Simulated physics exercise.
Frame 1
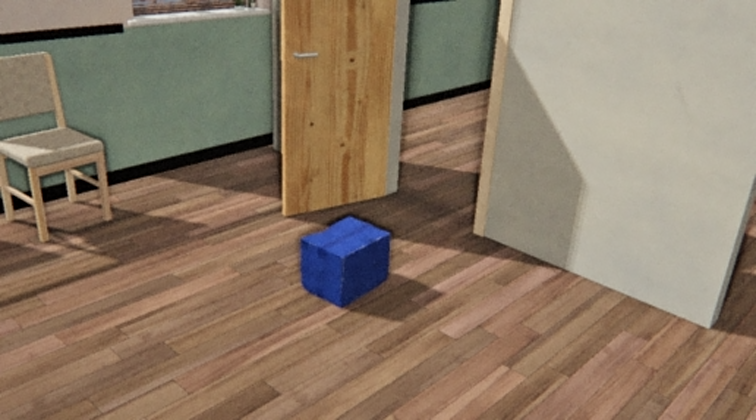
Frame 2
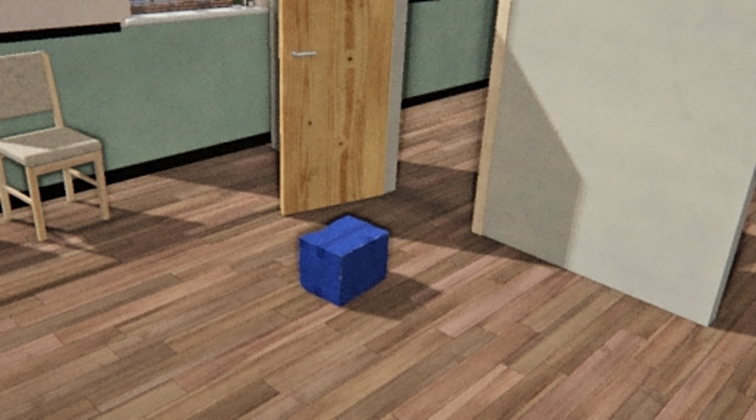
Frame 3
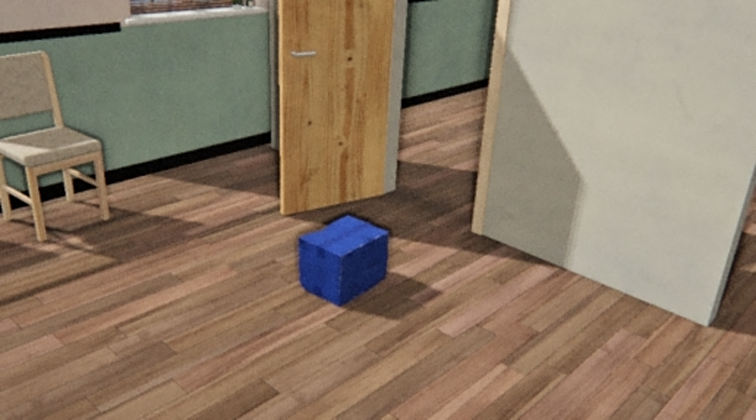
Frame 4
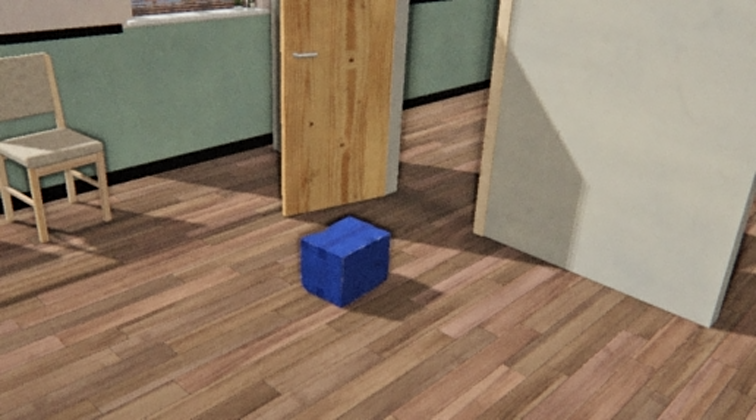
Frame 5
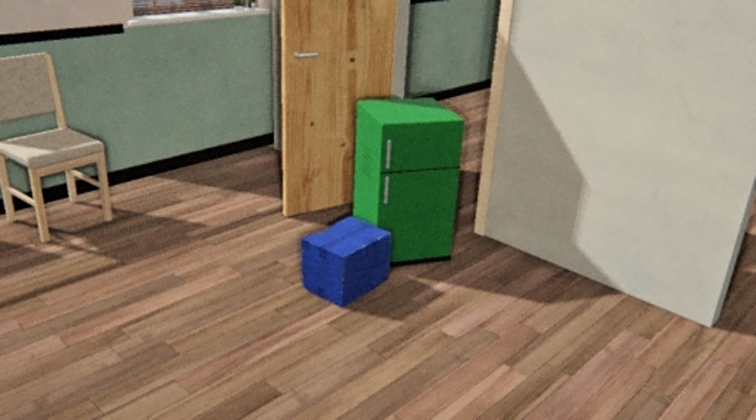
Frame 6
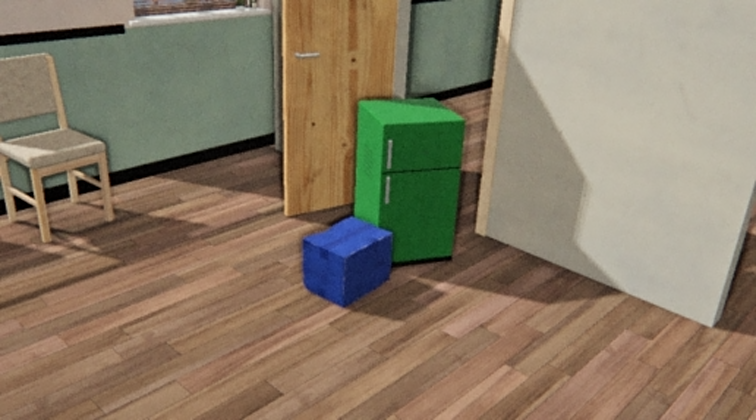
A green fridge appeared behind a blue box on the wooden floor, partly blocking the view of a wide-open door. Before that, the box had sat there alone, and nothing else noticeably moved.
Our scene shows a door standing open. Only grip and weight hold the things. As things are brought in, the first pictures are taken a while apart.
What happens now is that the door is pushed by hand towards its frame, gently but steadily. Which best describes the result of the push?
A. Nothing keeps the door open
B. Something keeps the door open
(B) Something keeps the door open.
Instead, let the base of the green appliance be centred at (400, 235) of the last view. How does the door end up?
Then it gets caught partway.
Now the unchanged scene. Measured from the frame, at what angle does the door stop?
Close to 65 degrees, I'd say.
Then, 0.50 s after the last picture, open by 88°.
Then, 0.70 s after the last picture, open by 74°.
At rest, open by 66°; both in place. Seen from the same camera at the end, green appliance near (407, 182).
